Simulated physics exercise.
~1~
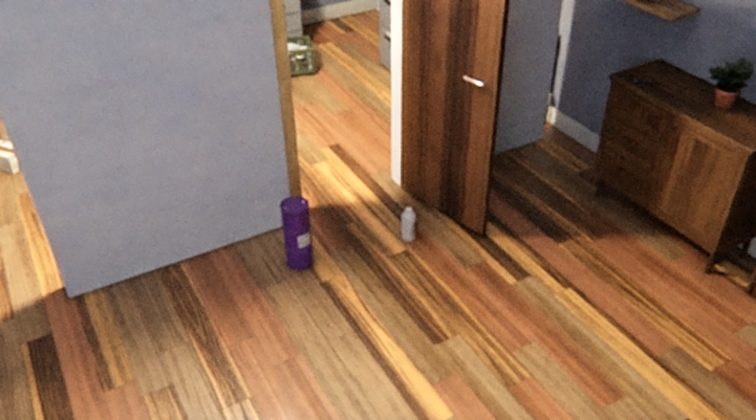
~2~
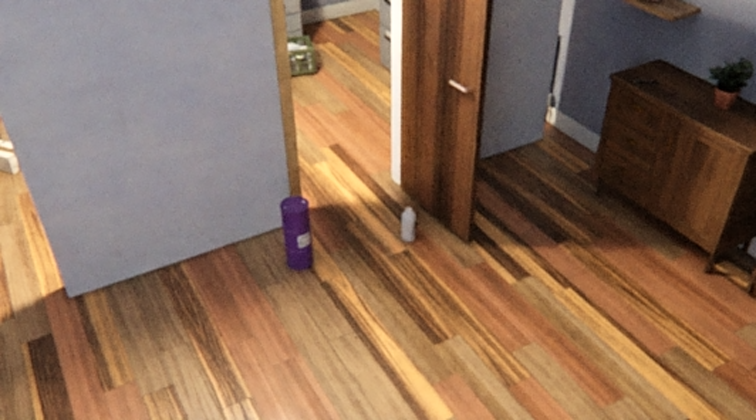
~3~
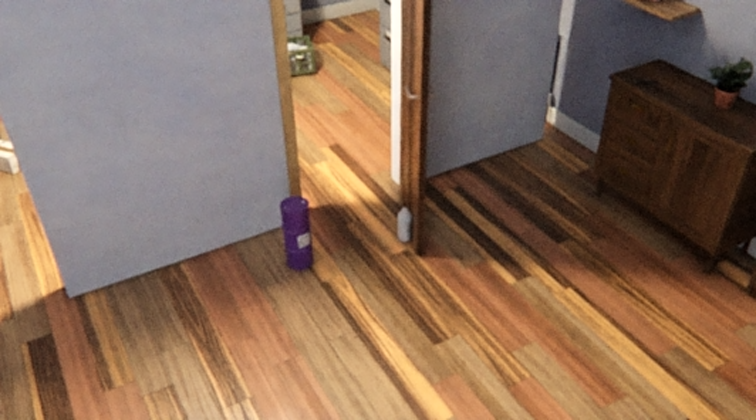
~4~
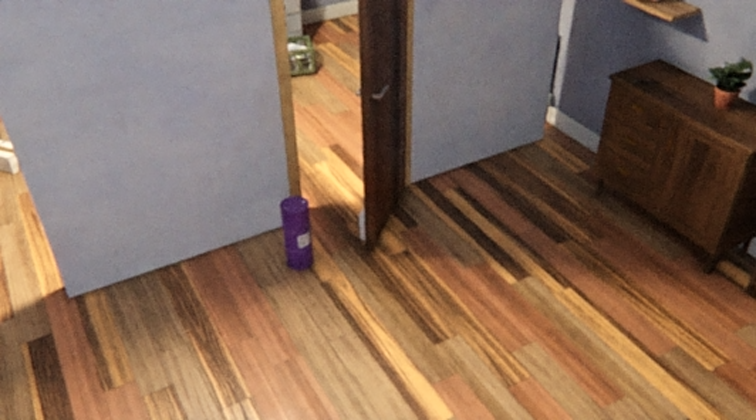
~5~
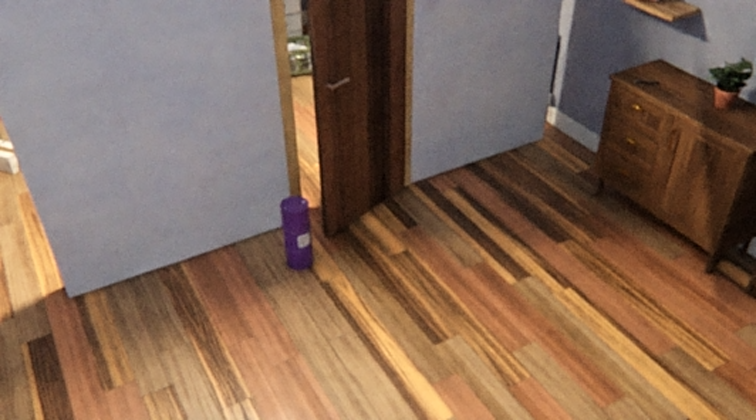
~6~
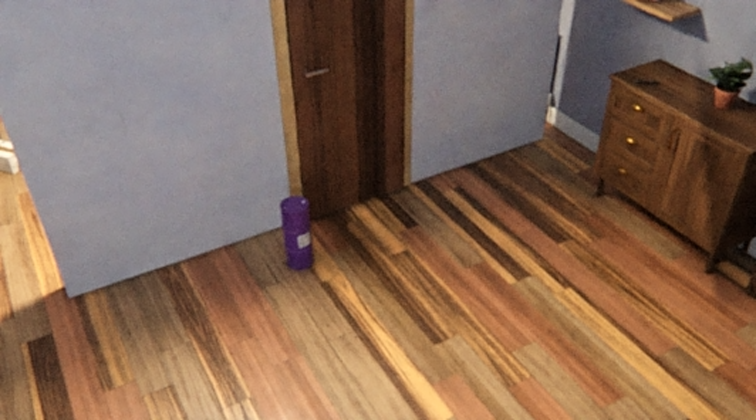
A wooden door swings shut, sweeping a white bottle left and out of view.
